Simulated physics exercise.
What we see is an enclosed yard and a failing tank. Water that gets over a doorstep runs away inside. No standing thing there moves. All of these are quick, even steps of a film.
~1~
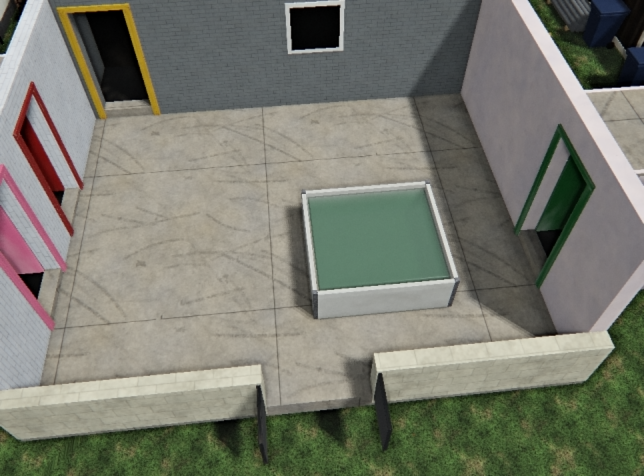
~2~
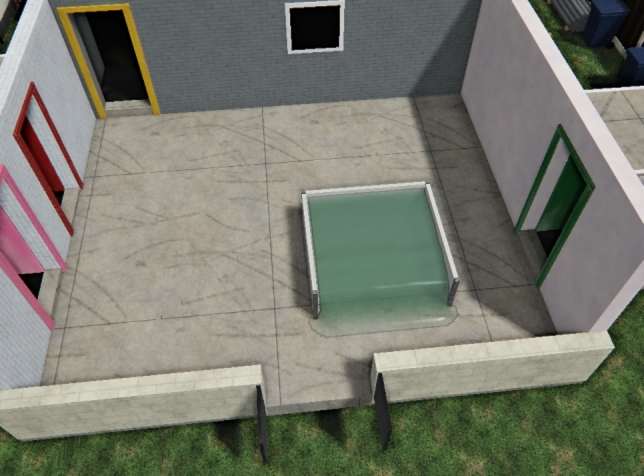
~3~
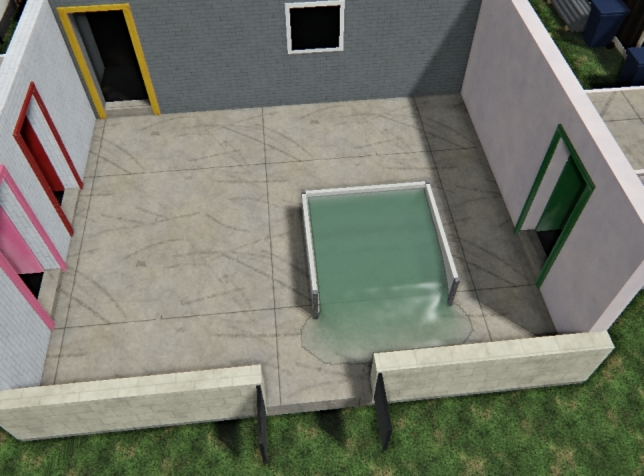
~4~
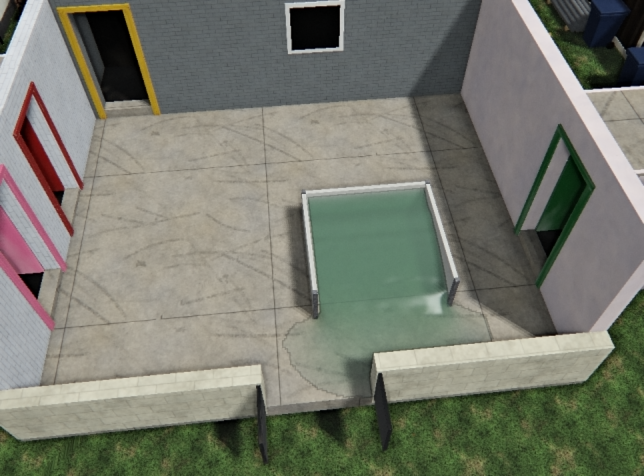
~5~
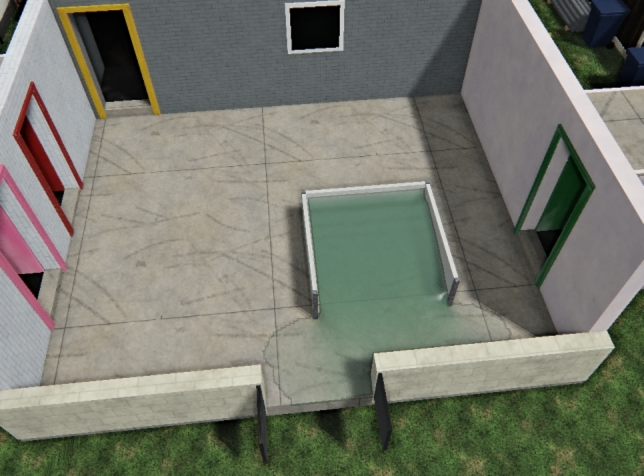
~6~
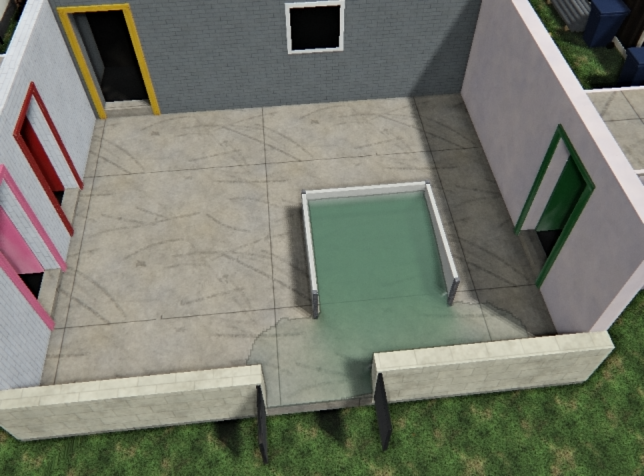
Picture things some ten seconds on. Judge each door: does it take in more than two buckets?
My call: The pink door keeps it to two or fewer, the green door keeps it to two or fewer, the red door keeps it to two or fewer, the yellow door keeps it to two or fewer.
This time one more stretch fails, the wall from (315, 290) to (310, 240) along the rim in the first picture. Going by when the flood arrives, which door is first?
That's the pink-painted one.
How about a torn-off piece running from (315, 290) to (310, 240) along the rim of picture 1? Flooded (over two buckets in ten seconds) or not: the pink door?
Honestly, the pink door breaks the threshold.
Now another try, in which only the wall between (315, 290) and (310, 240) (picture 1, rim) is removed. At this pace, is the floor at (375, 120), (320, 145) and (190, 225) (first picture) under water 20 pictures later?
Untouched, untouched, submerged.
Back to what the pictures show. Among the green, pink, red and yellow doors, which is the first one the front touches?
The green-painted one, before the others.
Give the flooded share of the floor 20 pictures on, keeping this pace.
Near 35 in a hundred.
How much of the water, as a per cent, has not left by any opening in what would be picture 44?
Around 64 parts in a hundred.
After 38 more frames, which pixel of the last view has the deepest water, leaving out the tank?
I'd point to (462, 112).
A moment on, water covers 10 % of the floor; the pink door not reached, the green door not reached, the red door not reached, the yellow door not reached.
Next, water covers 15 % of the floor; the pink door not reached, the green door wet at the sill, nothing in, the red door not reached, the yellow door not reached.
Then, water covers 35 % of the floor; the pink door not reached, the green door wet at the sill, nothing in, the red door not reached, the yellow door not reached.
Later, water covers 55 % of the floor; the pink door wet at the sill, nothing in, the green door wet at the sill, nothing in, the red door wet at the sill, nothing in, the yellow door not reached.
In the end, water covers 90 % of the floor; the pink door wet at the sill, nothing in, the green door wet at the sill, nothing in, the red door wet at the sill, nothing in, the yellow door wet at the sill, nothing in.
